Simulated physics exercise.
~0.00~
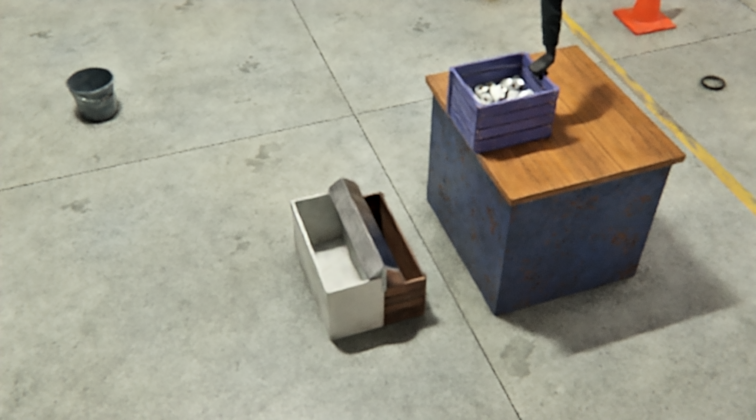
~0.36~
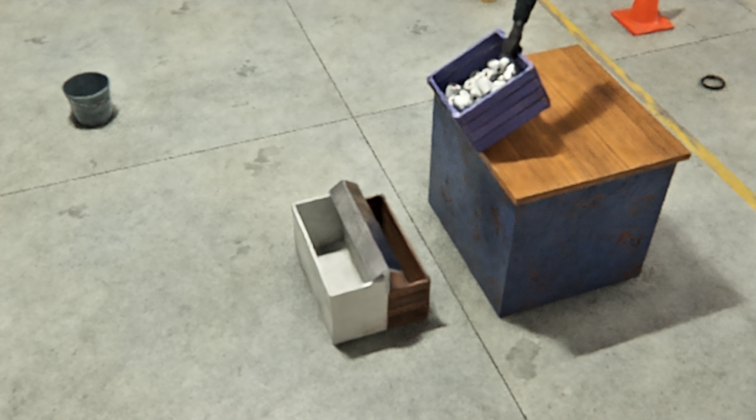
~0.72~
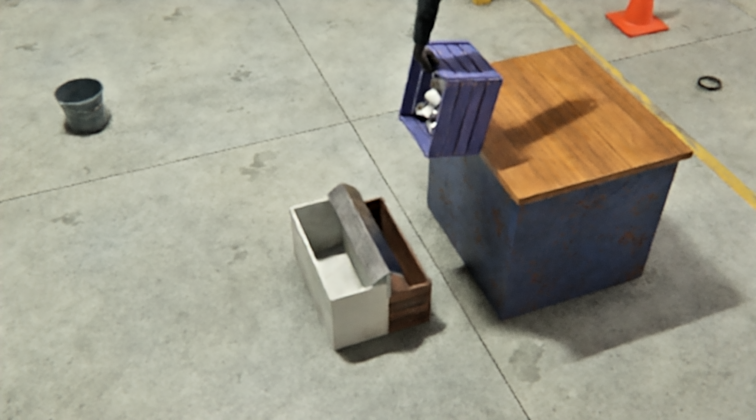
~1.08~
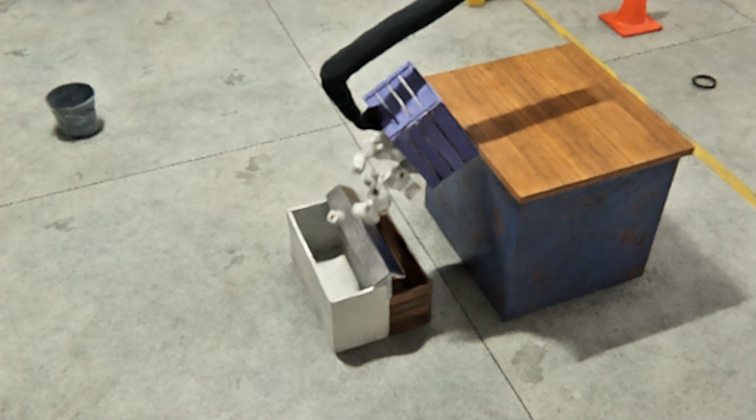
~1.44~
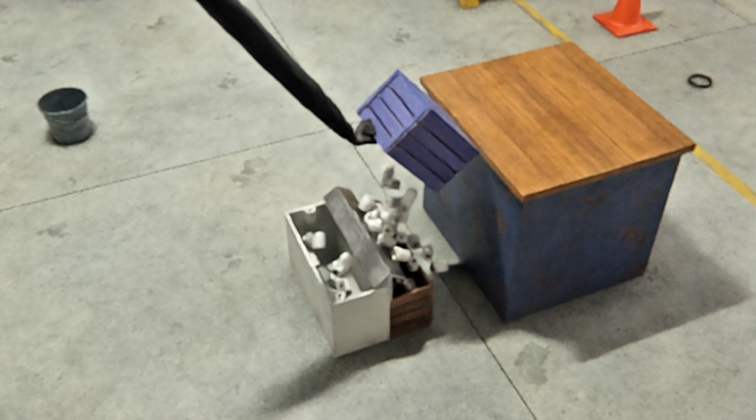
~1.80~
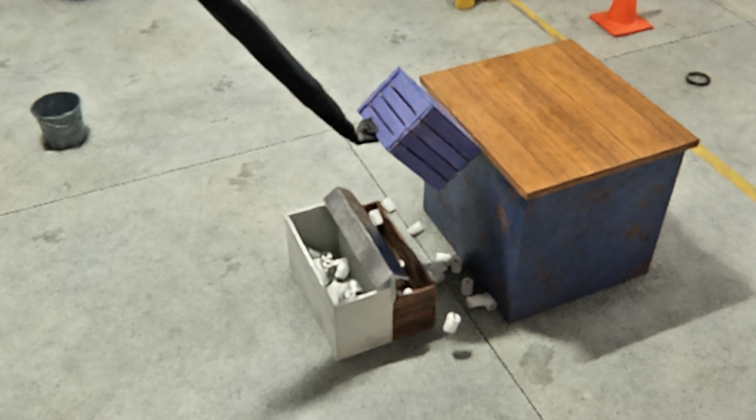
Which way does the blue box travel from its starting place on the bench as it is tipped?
The blue box moves to the left, going past the edge of the bench as it tips.
A dark arm tips a blue box, spilling white rolls into two troughs and onto the floor.
